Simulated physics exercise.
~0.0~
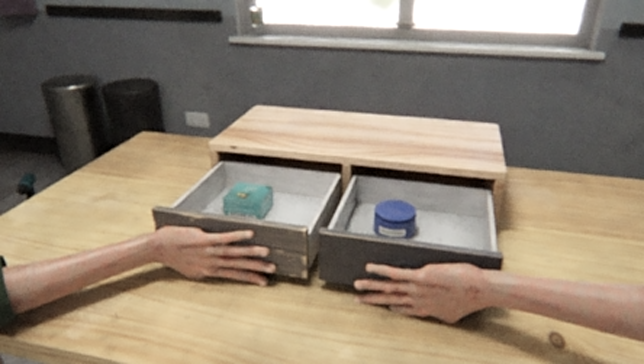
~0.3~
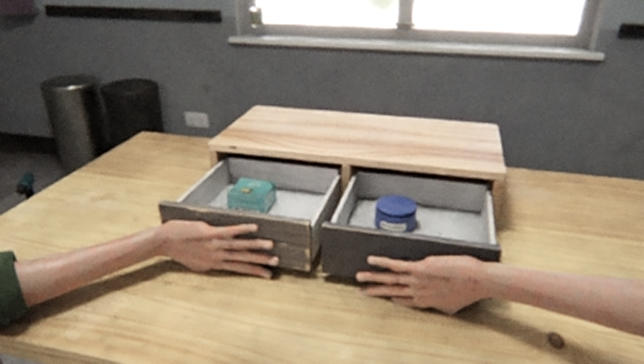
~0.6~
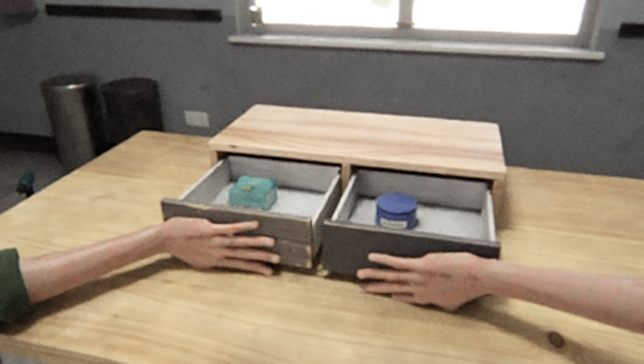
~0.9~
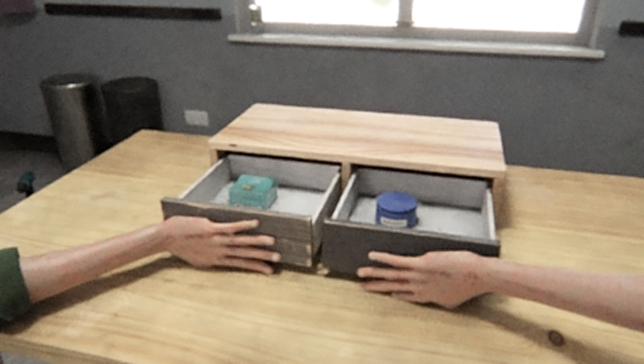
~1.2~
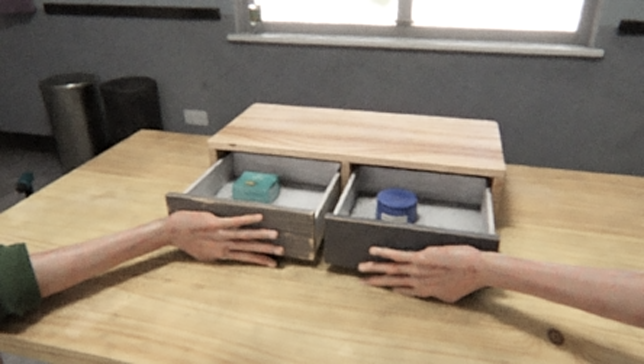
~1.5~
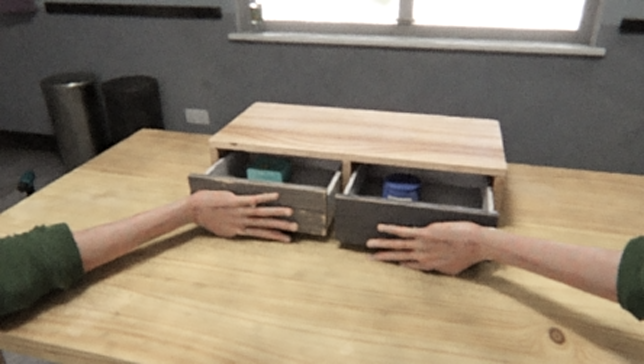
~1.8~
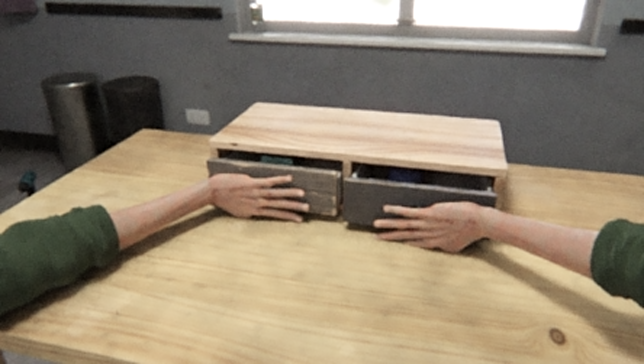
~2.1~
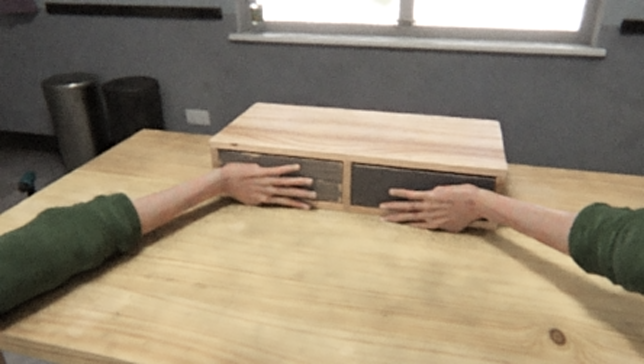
At first, two drawers stand open in a low wooden chest on a table, the left one holding a small turquoise carton and the right one a blue jar. A hand rests flat against the front of each drawer. The hands barely move to begin with, easing the drawers back only slightly. Then they push more clearly, and both drawers slide inward together, carrying the carton and jar back under the chest's top. The gaps narrow until the contents are almost hidden. Finally, both drawers close, with the hands still resting against their fronts.
